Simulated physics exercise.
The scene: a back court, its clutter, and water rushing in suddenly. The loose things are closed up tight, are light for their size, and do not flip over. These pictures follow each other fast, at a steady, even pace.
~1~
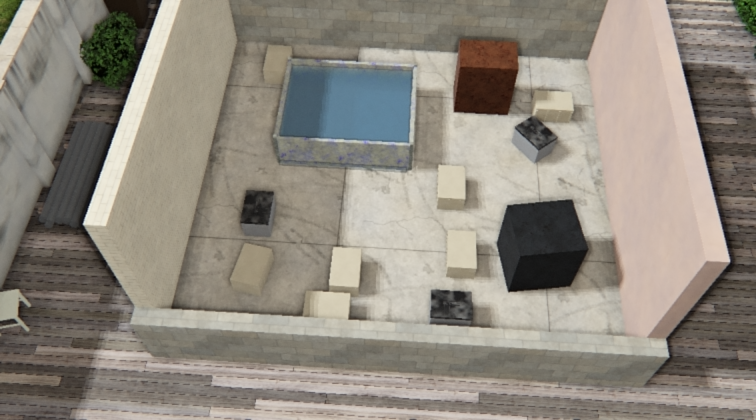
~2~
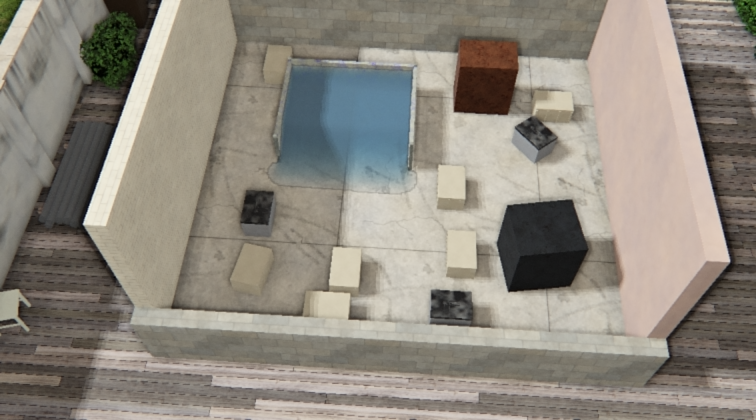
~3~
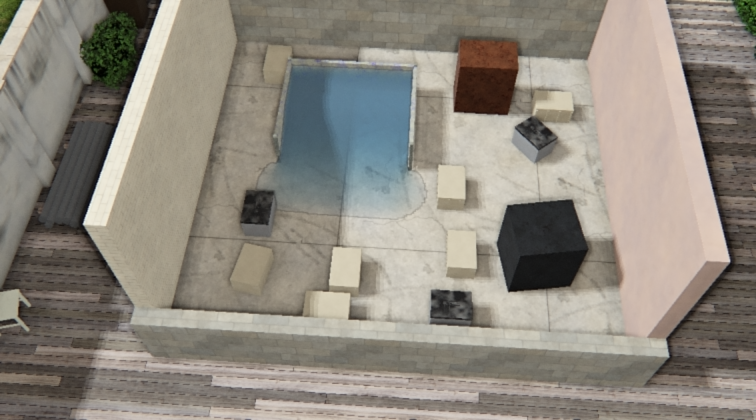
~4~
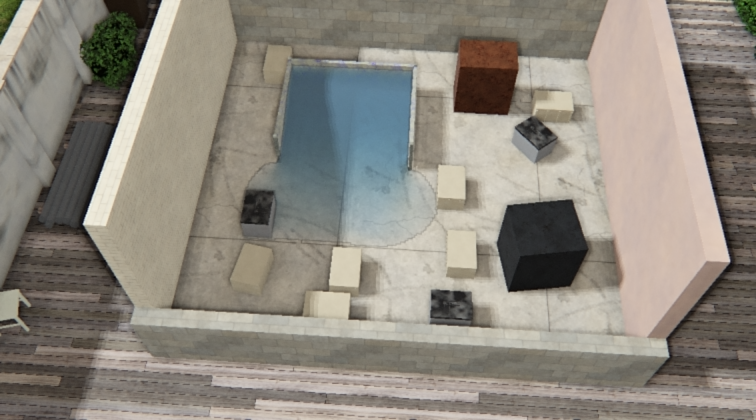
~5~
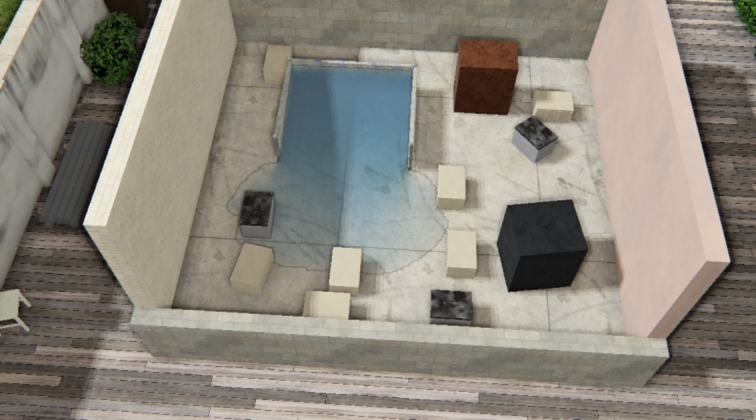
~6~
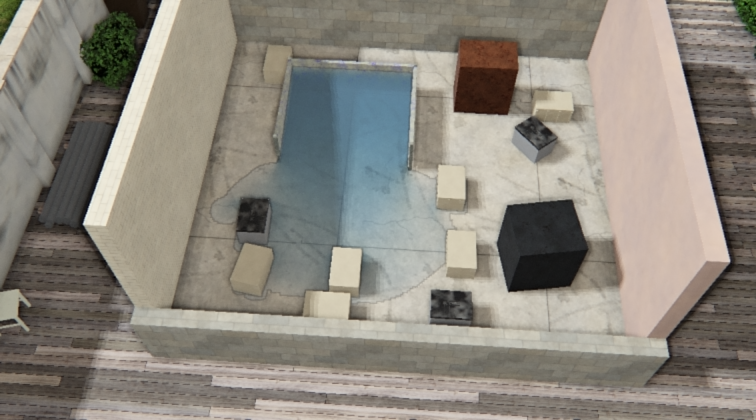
Water poured out of the raised pool after its front side vanished, spreading across the walled court's pale floor and around several blocks, while a dark-topped one on the left shifted only slightly.
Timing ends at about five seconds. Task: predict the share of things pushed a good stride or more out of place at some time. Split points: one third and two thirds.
Band: Between the two split points.
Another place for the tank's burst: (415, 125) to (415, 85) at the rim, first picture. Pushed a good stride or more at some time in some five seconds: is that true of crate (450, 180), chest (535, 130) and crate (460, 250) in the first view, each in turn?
In the order asked: Never gets that far, then goes the distance, then never gets that far.
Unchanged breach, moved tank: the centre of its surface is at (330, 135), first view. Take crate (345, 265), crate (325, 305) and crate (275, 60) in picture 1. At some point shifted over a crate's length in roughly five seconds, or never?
Results in order: Made it that far / made it that far / never that far.
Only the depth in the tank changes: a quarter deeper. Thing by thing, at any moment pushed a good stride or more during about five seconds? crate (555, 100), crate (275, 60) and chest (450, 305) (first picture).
Object 1: Stayed below the mark. Object 2: Stayed below the mark. Object 3: Passed the mark.
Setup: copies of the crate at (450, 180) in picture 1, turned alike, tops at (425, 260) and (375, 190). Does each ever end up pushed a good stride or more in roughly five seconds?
Well, one then the other: Carried that far, carried that far.
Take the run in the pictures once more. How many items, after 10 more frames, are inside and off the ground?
By my tally, 4.
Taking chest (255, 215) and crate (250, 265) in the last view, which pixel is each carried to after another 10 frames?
My guess is around (192, 258) and around (219, 292).
A moment on, 0 of 10 are well off their spots; 0 afloat.
Next, 3 of 10 are well off their spots; 4 afloat.
Later, 4 of 10 are well off their spots; 4 afloat.
In the end, 4 of 10 are well off their spots, and 5 have been at some point; 3 afloat.
